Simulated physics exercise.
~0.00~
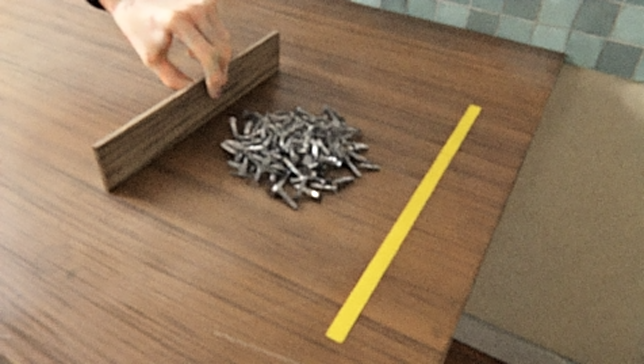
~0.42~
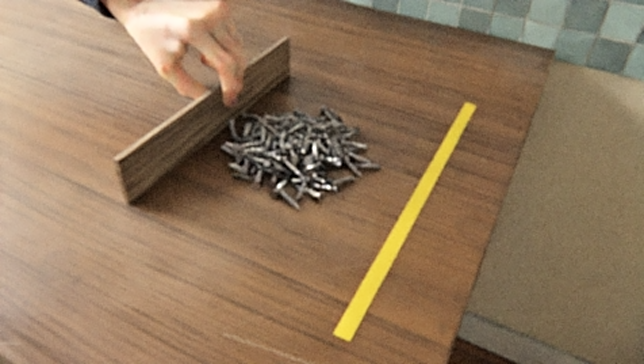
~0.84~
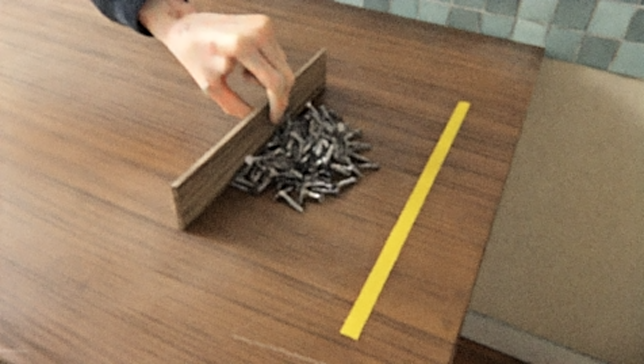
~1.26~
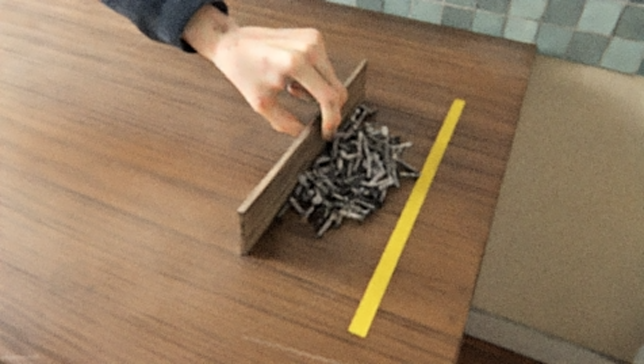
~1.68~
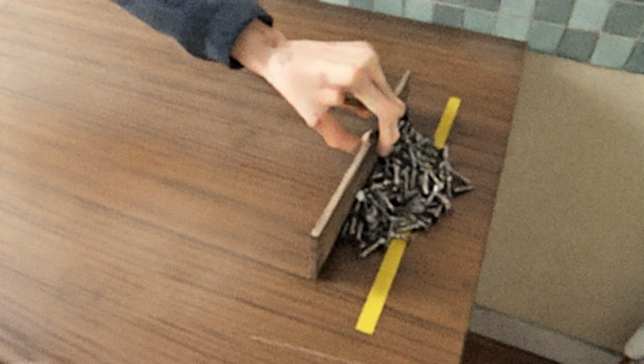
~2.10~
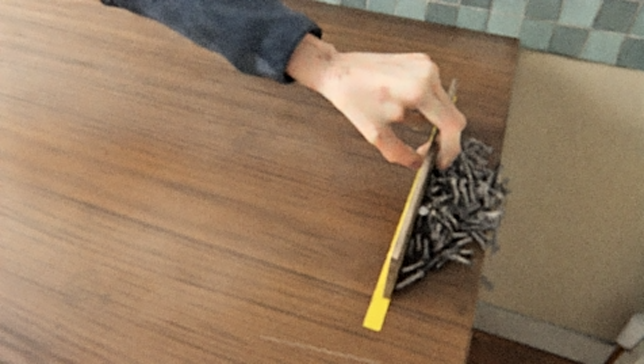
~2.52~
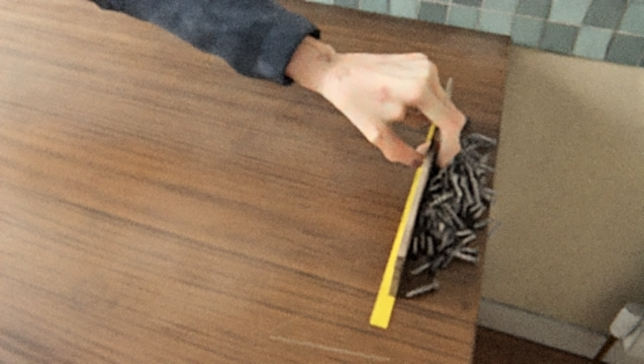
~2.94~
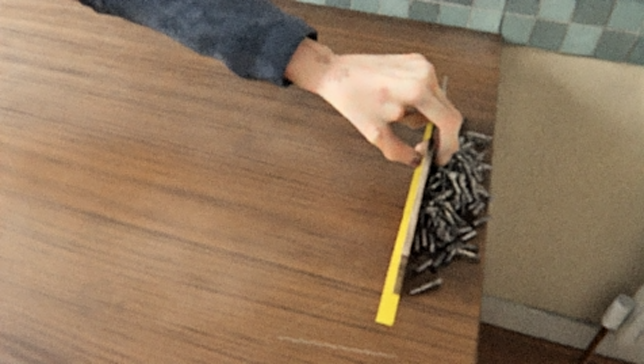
A hand pushed a heap of small metal pieces rightward across a wooden table with a strip of wood, over a line of yellow tape, then stopped at the tape, leaving the heap bunched at the table's edge, most of it still on top.
